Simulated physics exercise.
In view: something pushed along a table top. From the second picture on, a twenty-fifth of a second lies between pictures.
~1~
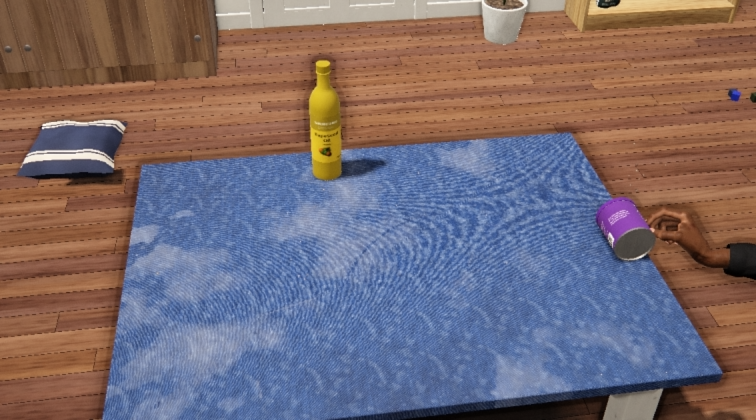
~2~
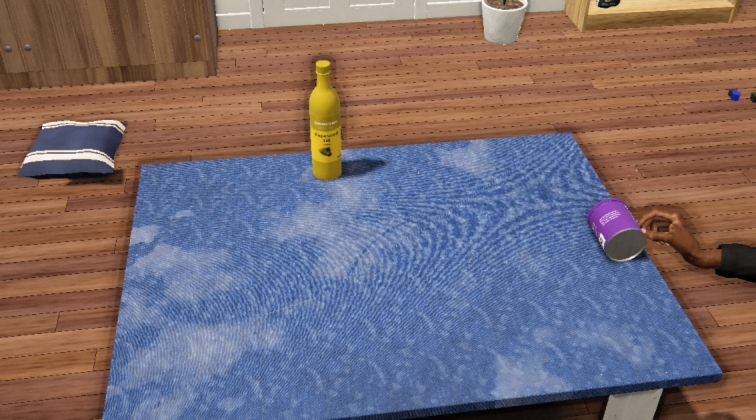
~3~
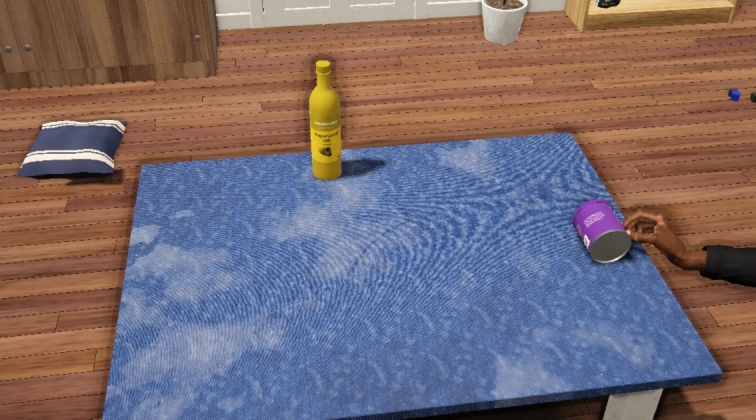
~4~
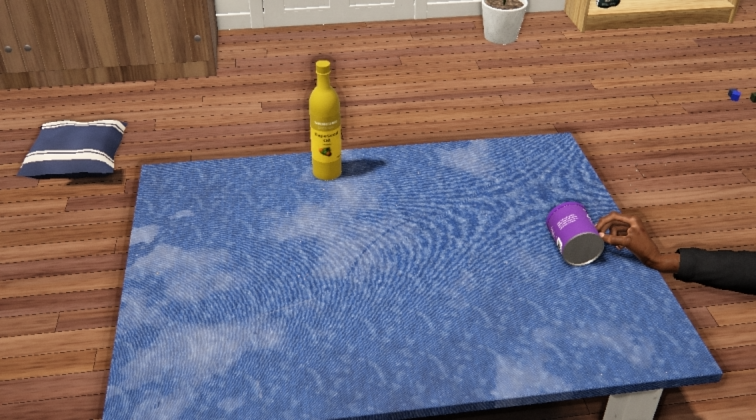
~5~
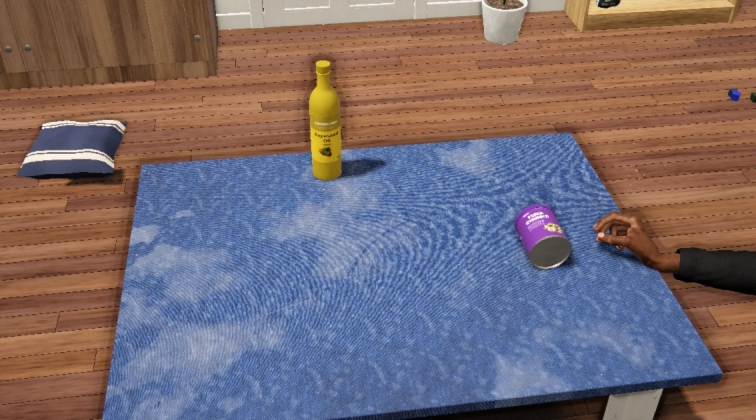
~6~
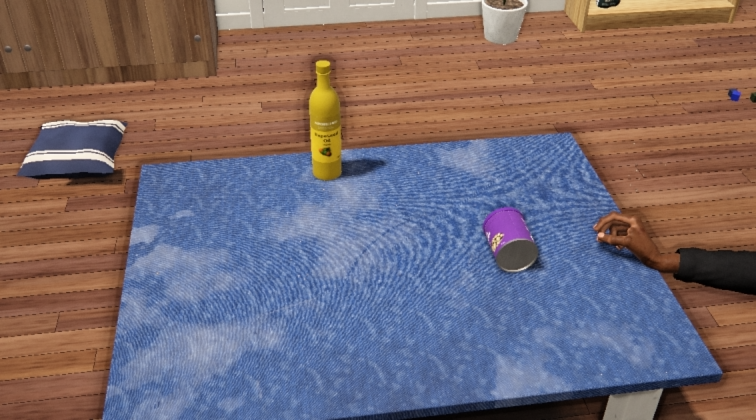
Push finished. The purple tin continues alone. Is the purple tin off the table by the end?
Looks to me like it has gone overboard from the table.
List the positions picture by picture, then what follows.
Under the hand; purple tin (625, 229), in the first frame.
Under the hand; purple tin (617, 230), in the second frame.
Under the hand; purple tin (602, 231), in the third frame.
Purple tin (575, 234), in the fourth frame.
Purple tin (542, 237) shifted about its own width, in the fifth frame.
Purple tin (510, 240) shifted about its own width, in the sixth frame.
Then, 0.30 s on from there, purple tin shifted well along near (272, 262).
Then, 0.60 s on from there, purple tin now off the table.
Then, 0.90 s on from there, things are still on the move.
In the end, off the table, purple tin.
